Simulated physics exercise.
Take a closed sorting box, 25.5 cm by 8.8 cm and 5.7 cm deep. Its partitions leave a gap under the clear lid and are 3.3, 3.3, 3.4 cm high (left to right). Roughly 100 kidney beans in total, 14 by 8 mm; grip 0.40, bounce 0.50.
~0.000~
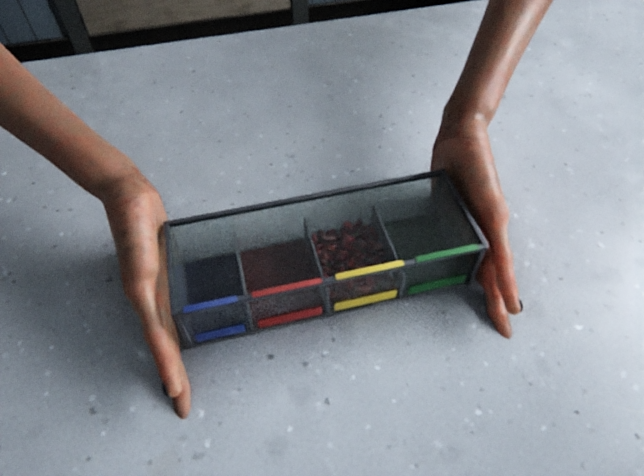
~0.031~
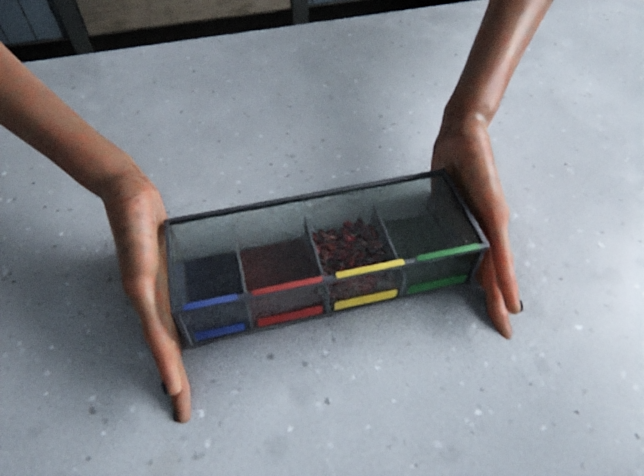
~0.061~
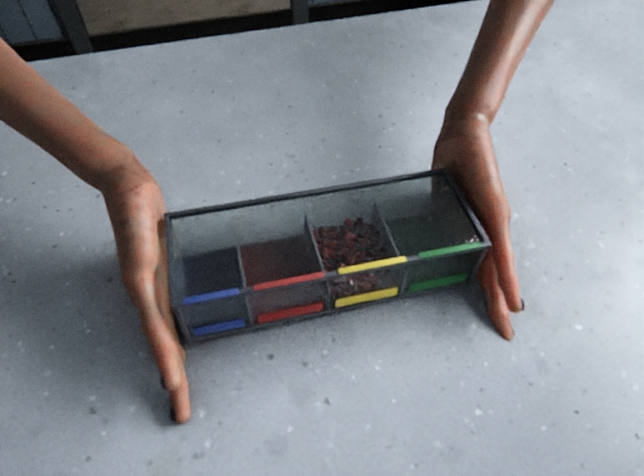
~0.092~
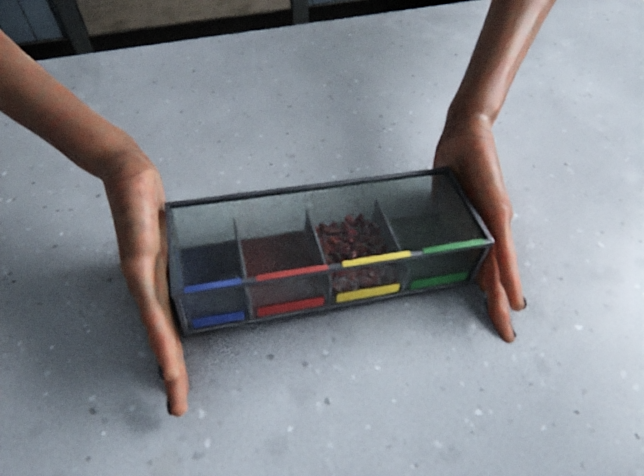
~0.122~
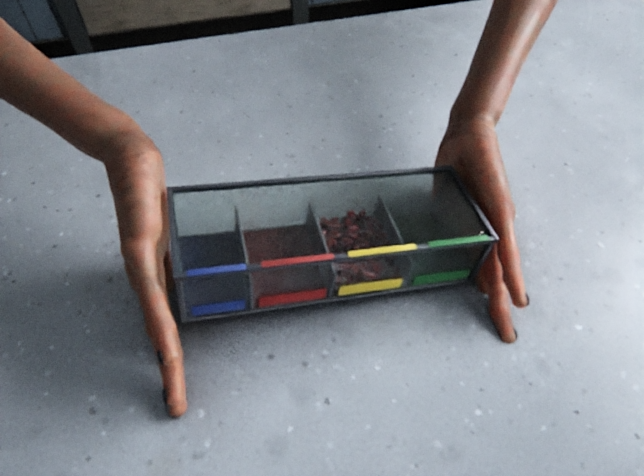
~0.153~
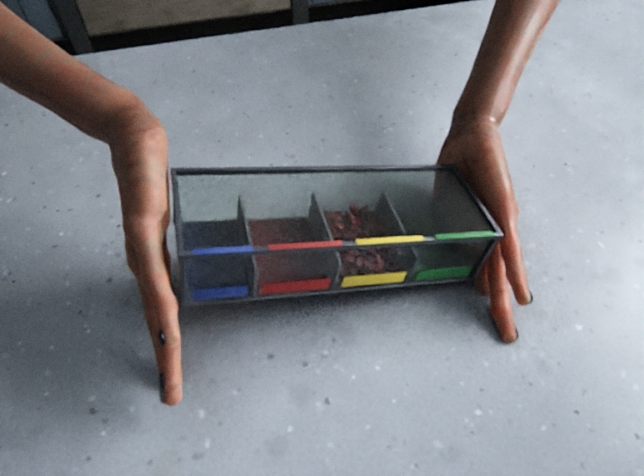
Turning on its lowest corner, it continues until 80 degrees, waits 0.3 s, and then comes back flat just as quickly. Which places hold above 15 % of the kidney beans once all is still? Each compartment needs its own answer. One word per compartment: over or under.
Red compartment under, blue compartment under, green compartment over, yellow compartment over.
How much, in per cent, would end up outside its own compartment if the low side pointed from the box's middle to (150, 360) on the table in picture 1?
Roughly 55 percent of them.
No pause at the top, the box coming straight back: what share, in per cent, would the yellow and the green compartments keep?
You'd end up with yellow at 60 per cent and green at 40 per cent.
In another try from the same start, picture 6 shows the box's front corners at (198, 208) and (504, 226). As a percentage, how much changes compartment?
My guess is close to 50 per cent.
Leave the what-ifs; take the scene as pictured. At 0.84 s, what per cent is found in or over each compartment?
Per cent by colour: Red 0; blue 0; green 30; yellow 70.
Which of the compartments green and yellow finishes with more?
Yellow.
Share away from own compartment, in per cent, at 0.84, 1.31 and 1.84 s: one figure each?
In order: 30, then 45, then 45.
Then, at 0.84 s, tilt 80 degrees; green 30 %, yellow 70 %.
After 1.31 s, tilt 45 degrees; green 45 %, yellow 55 %.
After 1.84 s, tilt 0 degrees; green 45 %, yellow 55 %.
At rest (2.4 s), red 0 %, blue 0 %, green 45 %, yellow 55 %.
